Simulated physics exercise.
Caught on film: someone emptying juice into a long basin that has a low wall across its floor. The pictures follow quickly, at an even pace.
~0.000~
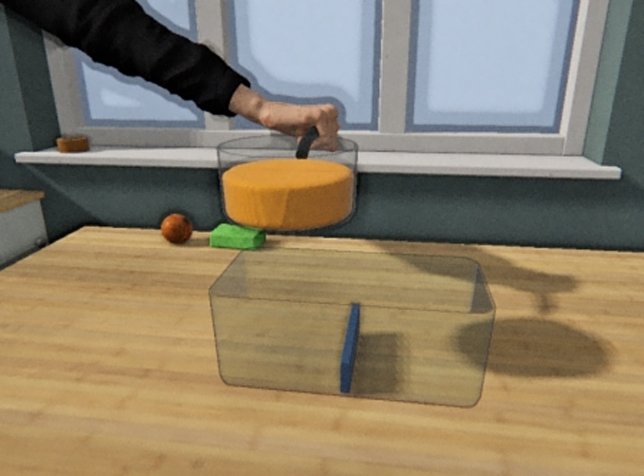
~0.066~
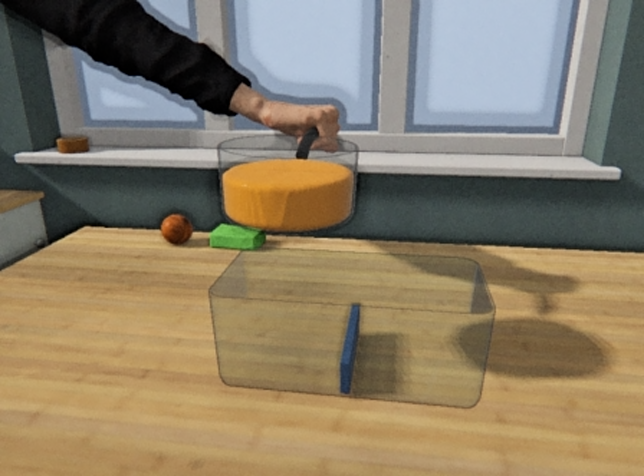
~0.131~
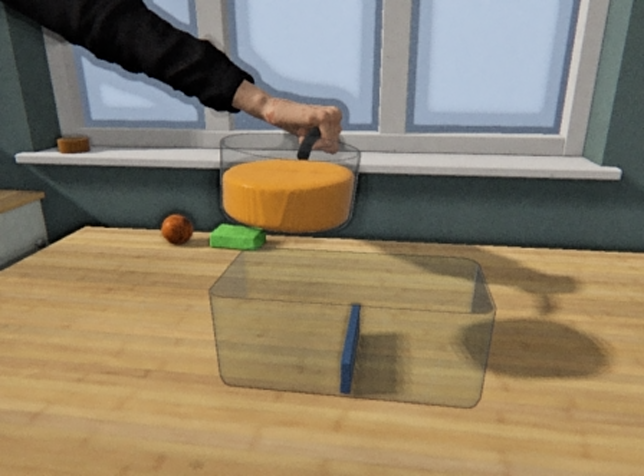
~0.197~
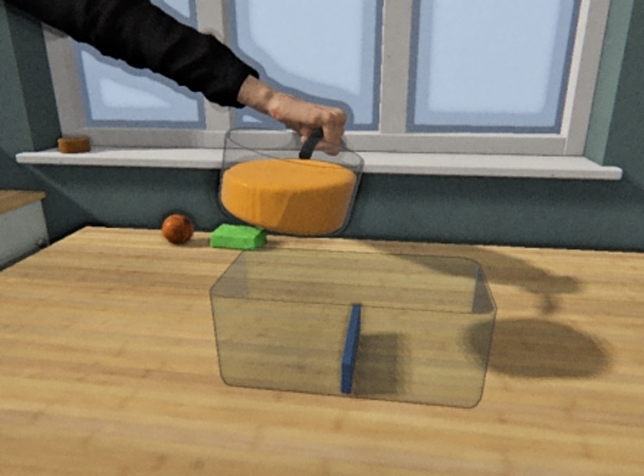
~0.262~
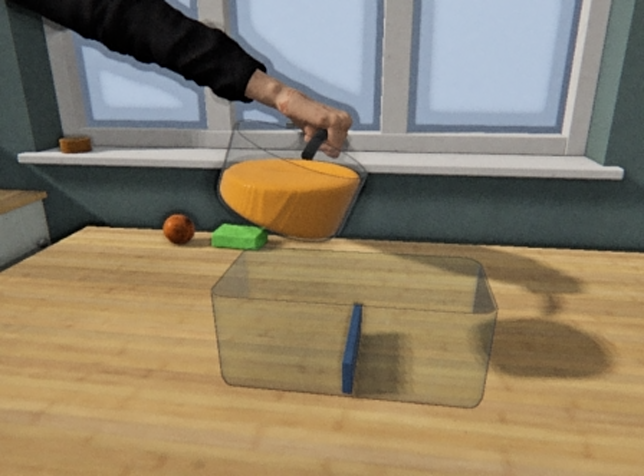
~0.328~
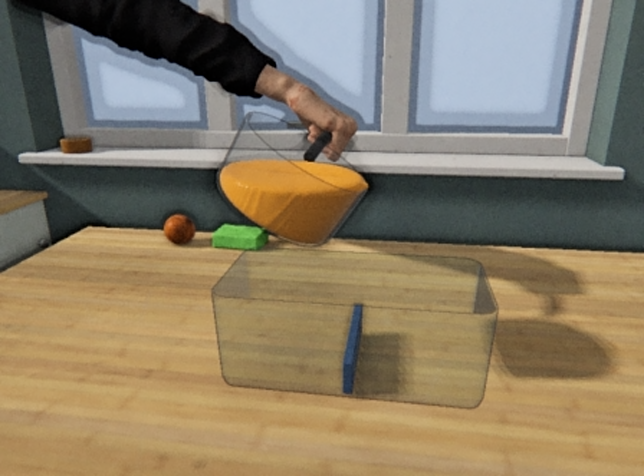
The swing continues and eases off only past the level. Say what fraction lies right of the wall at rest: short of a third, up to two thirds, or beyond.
In the end more than two thirds is right of the wall.
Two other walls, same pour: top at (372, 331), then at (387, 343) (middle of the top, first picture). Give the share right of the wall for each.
Near 70 % and 45 %.
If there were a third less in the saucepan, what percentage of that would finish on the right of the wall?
Close to 95 per cent.
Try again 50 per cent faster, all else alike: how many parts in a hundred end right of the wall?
About 80 per cent.
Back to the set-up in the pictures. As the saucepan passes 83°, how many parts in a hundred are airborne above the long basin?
About 30 per cent.
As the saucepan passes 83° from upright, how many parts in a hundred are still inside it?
Roughly 40 in a hundred.
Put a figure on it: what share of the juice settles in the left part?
Some 10 per cent.
A moment on, the saucepan is tipped on its side and 42 per cent is still to pour, 0 is left of the wall and 27 right of it.
Next, the saucepan is tipped on its side and 13 per cent is still to pour, 6 is left of the wall and 74 right of it.
Then the saucepan is tipped on its side and 3 per cent is still to pour, 8 is left of the wall and 87 right of it.
Later the saucepan is tipped on its side and 1 per cent is still to pour, 8 is left of the wall and 90 right of it.
At rest 9 per cent lies left of the wall, 90 right of it and 1 outside.
